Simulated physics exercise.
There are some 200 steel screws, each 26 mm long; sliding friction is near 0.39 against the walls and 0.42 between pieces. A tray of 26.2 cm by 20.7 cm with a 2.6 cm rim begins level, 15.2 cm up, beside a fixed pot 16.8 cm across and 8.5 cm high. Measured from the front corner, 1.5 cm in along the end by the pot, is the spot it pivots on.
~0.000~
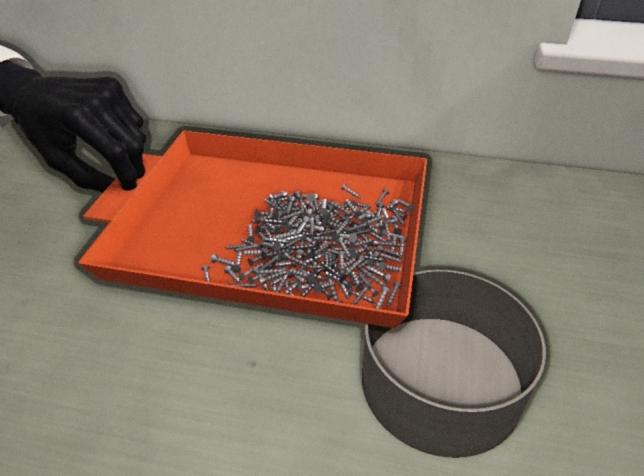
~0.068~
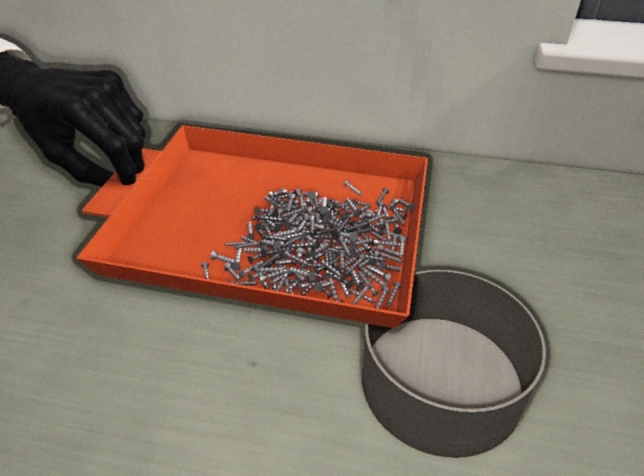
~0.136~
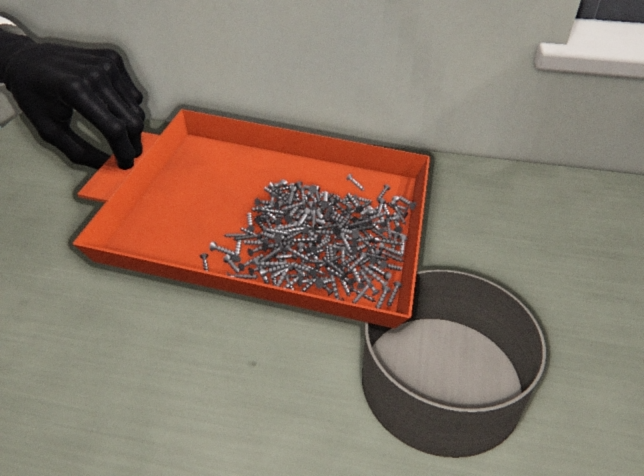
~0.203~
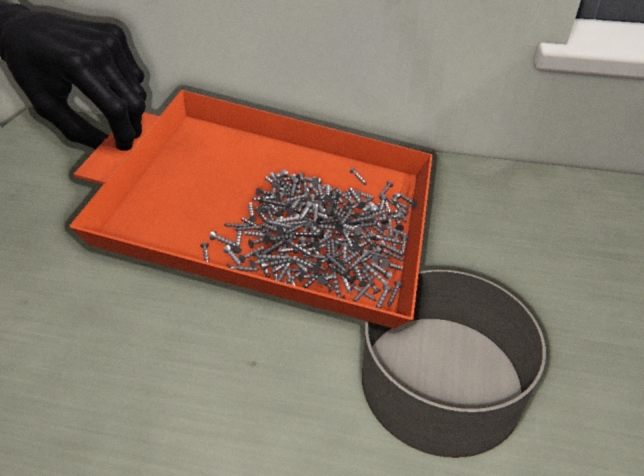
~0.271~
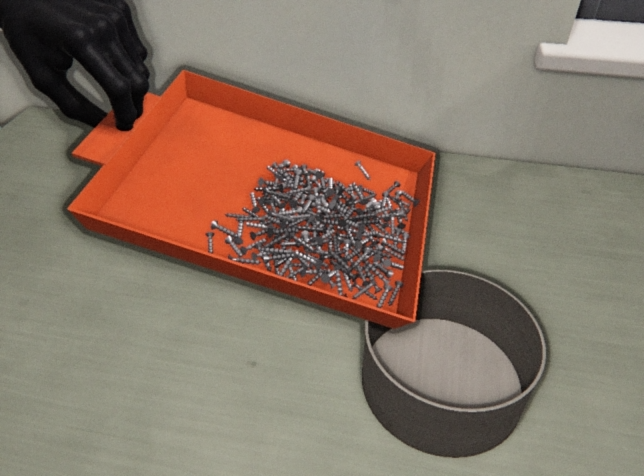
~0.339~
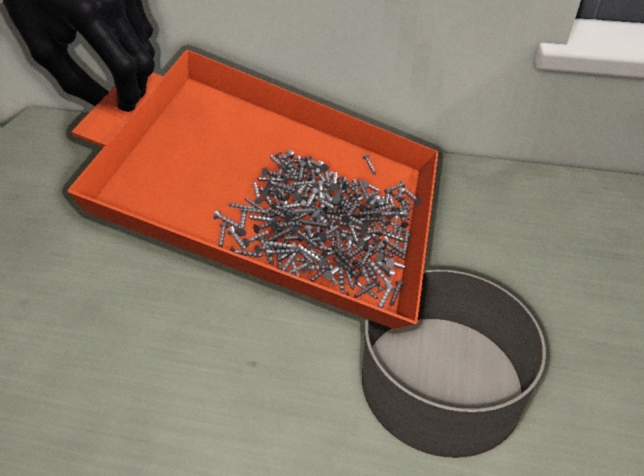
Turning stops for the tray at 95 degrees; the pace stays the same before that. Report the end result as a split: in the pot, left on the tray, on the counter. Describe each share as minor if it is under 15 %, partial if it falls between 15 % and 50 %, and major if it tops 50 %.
My prediction: Pot: The main mass, tray: Only a little, counter: Only a little.
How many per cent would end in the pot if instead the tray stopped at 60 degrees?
Around 15 %, I reckon.
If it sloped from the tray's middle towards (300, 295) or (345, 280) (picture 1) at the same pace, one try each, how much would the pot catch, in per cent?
The share comes to about 0 in a hundred, then about 35 in a hundred.
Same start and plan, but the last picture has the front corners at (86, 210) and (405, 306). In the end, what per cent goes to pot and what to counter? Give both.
Pot 70, counter 30.
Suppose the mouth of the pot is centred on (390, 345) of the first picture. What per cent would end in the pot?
70 %.
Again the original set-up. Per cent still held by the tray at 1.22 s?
Load share: Around 80%.
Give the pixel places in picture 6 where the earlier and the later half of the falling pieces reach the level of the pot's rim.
First near (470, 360), then at (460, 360).
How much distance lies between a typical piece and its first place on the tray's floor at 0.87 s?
4 cm.
After 0.87 s, tilt 55 degrees; the tray holds 100 %, the pot 0 %.
After 1.22 s, tilt 79 degrees; the tray holds 80 %, the pot 5 %.
After 1.66 s, tilt 95 degrees; the tray holds 0 %, the pot 95 %.
At rest (2.2 s), pot 95 %, tray 0 %, counter 5 %.
